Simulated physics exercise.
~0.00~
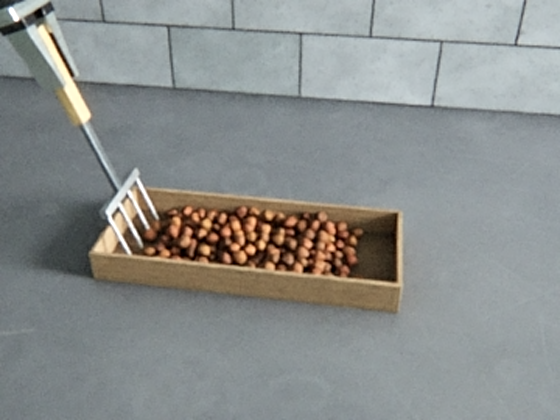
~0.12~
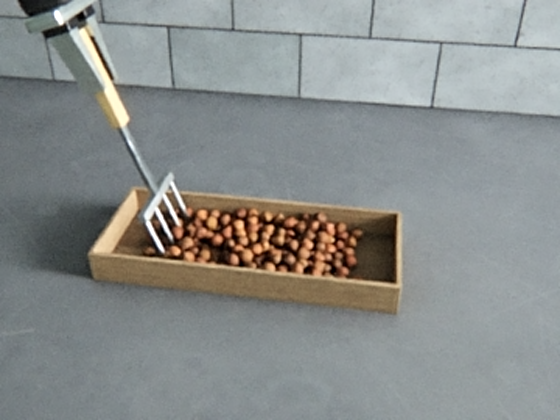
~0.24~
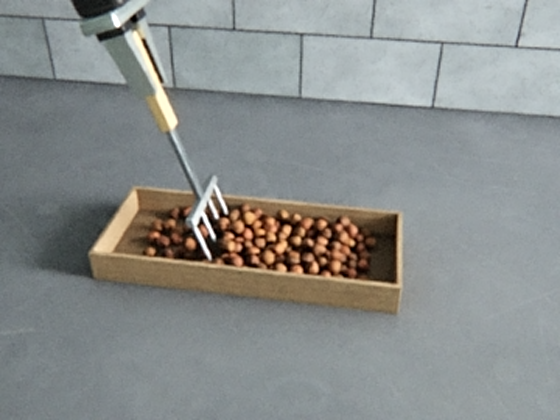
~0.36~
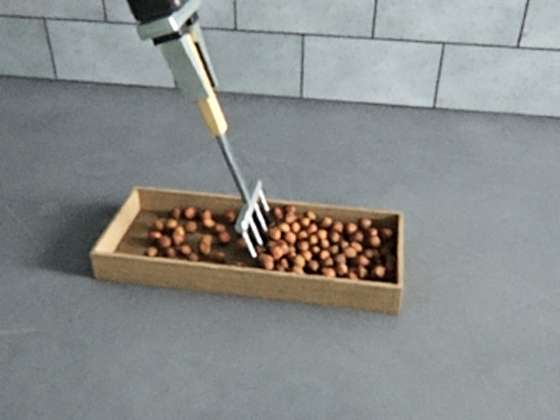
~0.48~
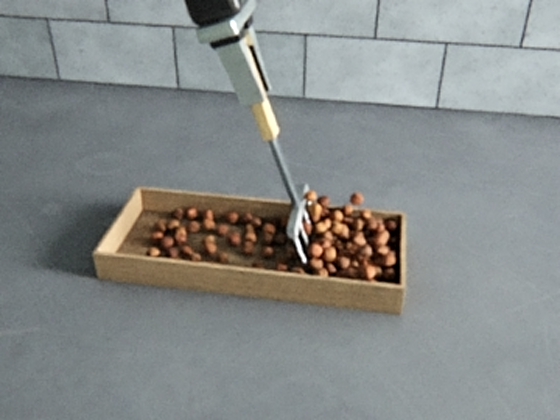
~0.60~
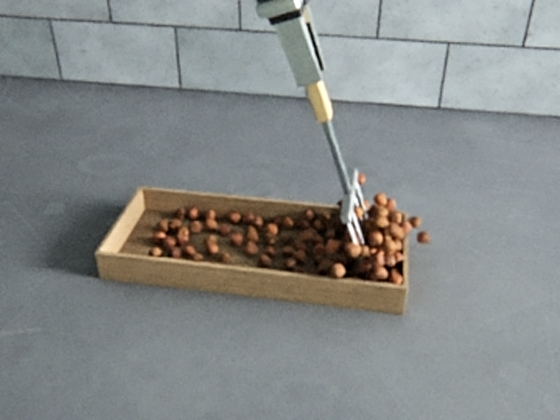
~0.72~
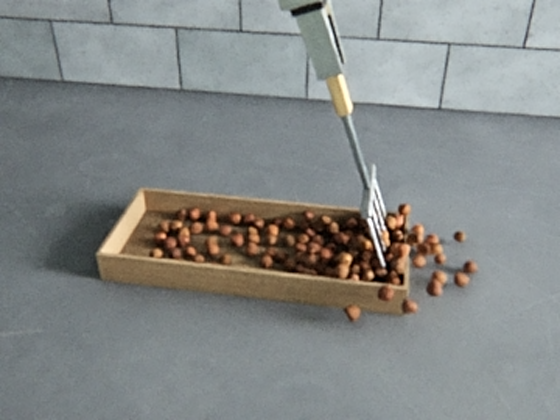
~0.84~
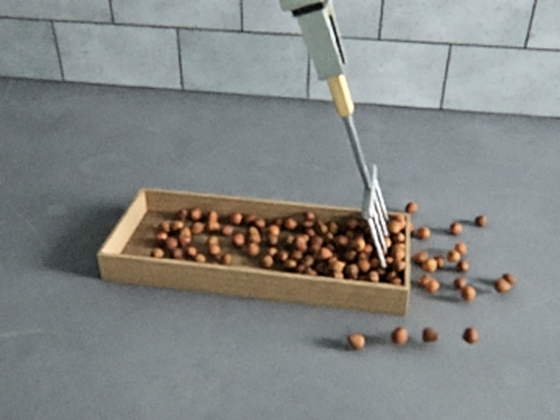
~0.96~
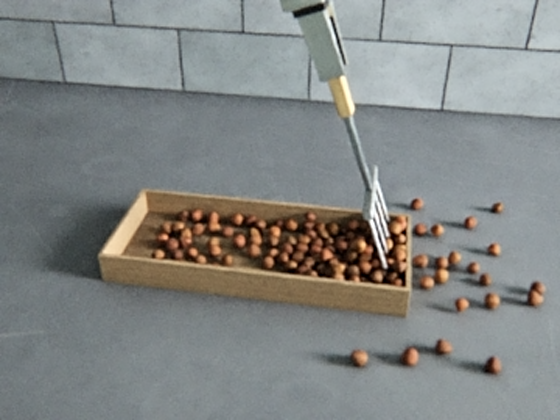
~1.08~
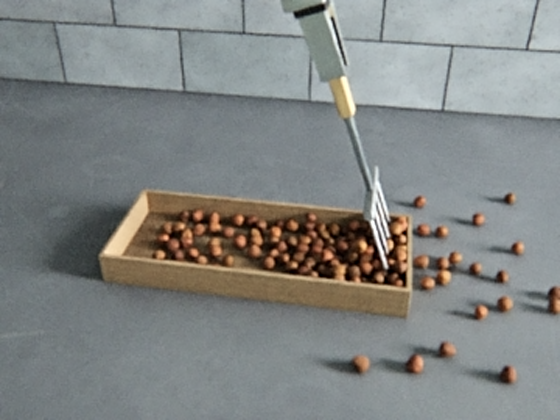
A robot arm drags a fork rightward through hazelnuts in a tray, spilling some onto the table.
